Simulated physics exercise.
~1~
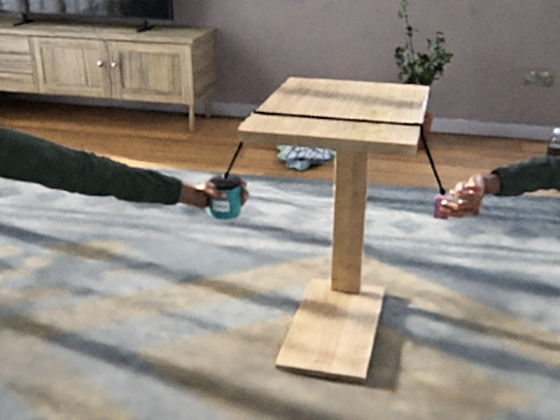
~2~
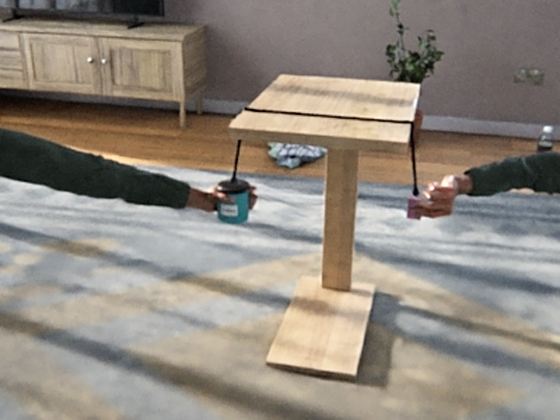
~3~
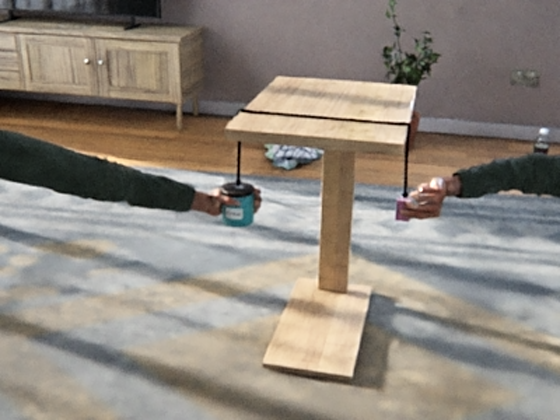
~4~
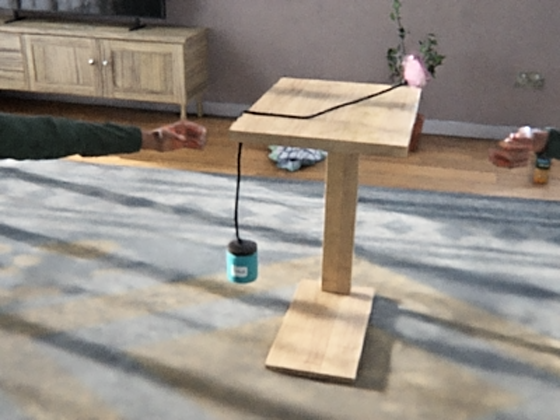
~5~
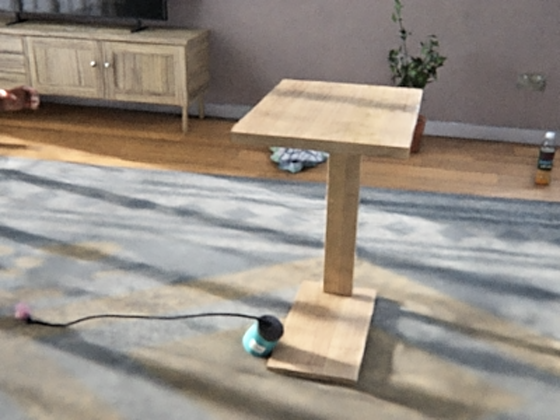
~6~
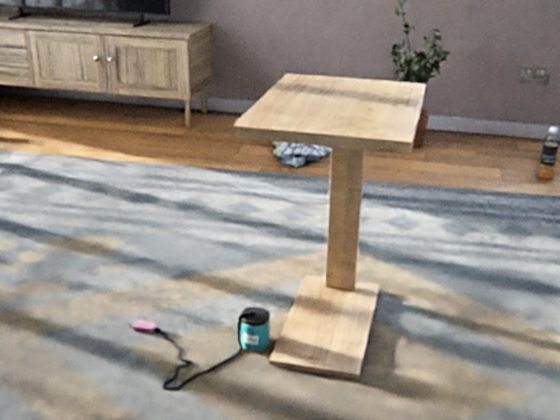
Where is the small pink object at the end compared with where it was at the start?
At the start it is held by a hand at the right side of the table, below the tabletop. At the end it lies on the floor to the left of the table, beyond the teal jar.
Teal jar dropping left of a wooden side table as hands let go, its cord pulling a small pink object over too.
